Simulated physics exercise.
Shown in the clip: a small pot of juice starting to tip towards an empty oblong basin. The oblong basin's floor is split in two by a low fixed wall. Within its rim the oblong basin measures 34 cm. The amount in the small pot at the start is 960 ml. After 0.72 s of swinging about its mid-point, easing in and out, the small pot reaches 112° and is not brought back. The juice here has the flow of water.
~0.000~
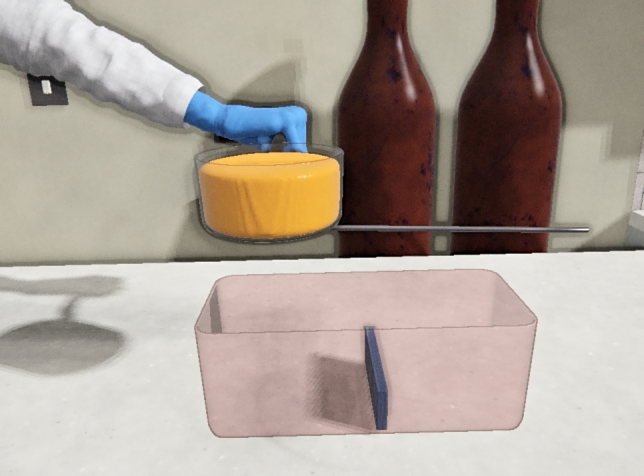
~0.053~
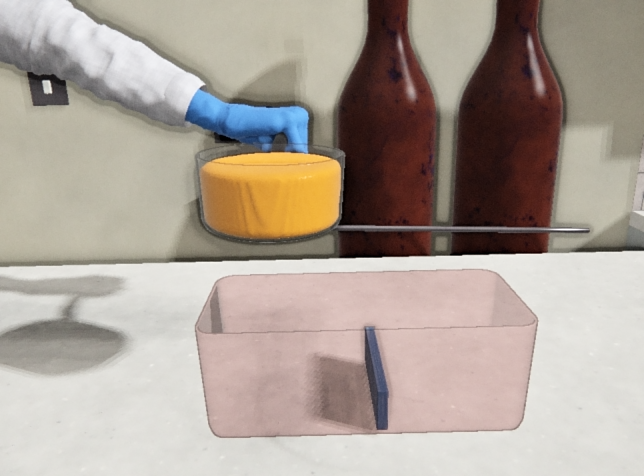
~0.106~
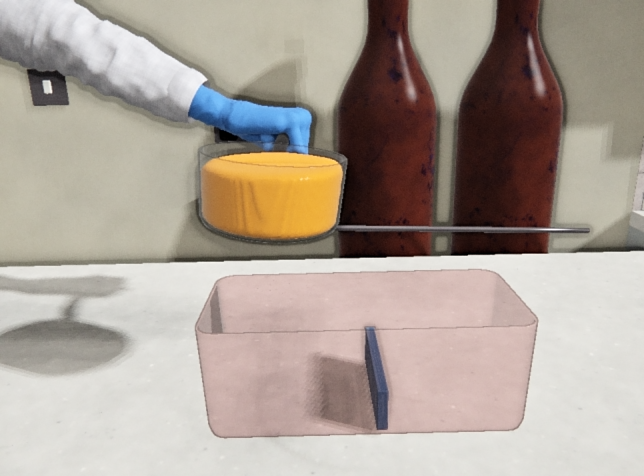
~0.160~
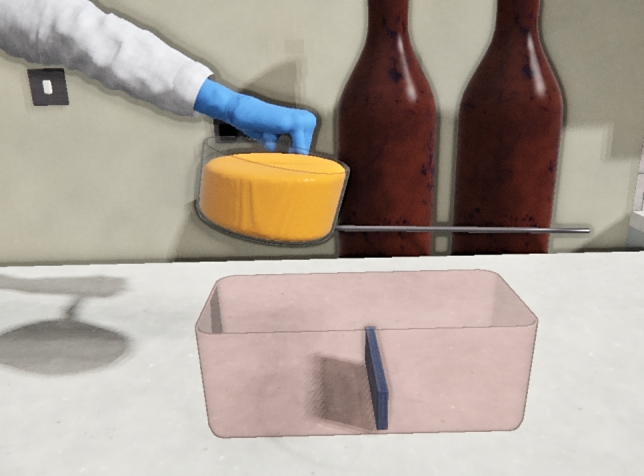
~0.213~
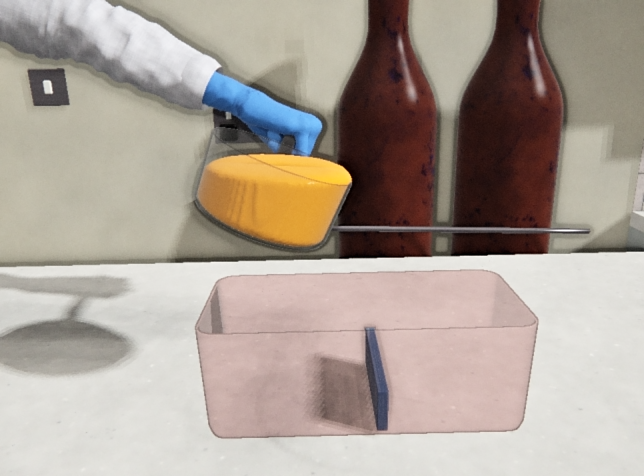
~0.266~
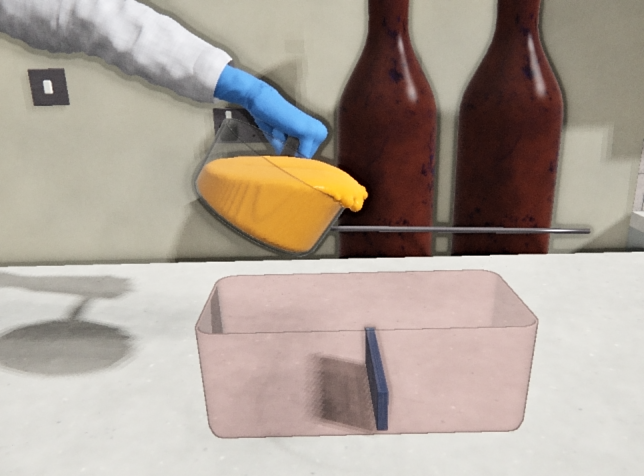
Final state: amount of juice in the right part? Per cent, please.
Approximately 63 %.
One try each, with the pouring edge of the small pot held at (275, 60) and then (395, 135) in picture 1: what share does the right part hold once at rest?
Roughly 30 per cent the first time and 85 per cent the second.
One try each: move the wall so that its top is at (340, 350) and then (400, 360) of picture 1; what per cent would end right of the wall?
90 per cent first, 40 per cent second.
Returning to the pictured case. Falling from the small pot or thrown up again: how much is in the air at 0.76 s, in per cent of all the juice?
Near 4 per cent, I'd say.
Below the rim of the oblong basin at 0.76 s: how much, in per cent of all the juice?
Near 92 in a hundred.
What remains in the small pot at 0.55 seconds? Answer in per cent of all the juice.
I'd put it near 20 percent.
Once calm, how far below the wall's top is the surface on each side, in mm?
Left side: Around 34 mm. Right side: Around 20 mm.
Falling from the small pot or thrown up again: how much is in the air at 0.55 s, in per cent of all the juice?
Roughly 34 percent.
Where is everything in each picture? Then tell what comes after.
In the first frame, tilt 0°; pouring edge (342, 153); surface from (201, 166) to (340, 162); the oblong basin's rim runs from (207, 303) to (515, 295); the wall's top is at (375, 357).
In the second frame, tilt 2°; pouring edge (343, 155); surface from (202, 165) to (340, 163).
In the third frame, tilt 6°; pouring edge (345, 161); surface from (203, 164) to (342, 165).
In the fourth frame, tilt 13°; pouring edge (348, 171); surface from (205, 164) to (346, 167).
In the fifth frame, tilt 23°; pouring edge (350, 183); surface from (207, 166) to (347, 175); 2 per cent is over the edge.
In the sixth frame, tilt 34°; pouring edge (349, 198); surface from (206, 164) to (346, 186); 7 per cent is over the edge.
By 0.55 s the tilt is 98° and 21 per cent is still to pour, 3 is left of the wall and 43 right of it.
By 0.76 s the tilt is 112° and 3 per cent is still to pour, 29 is left of the wall and 64 right of it.
By 0.98 s the tilt is 112° and 0 per cent is still to pour, 36 is left of the wall and 63 right of it.
By 1.22 s the tilt is 112° and 0 per cent is still to pour, 37 is left of the wall and 63 right of it.
At rest 37 per cent lies left of the wall, 63 right of it and 1 outside.
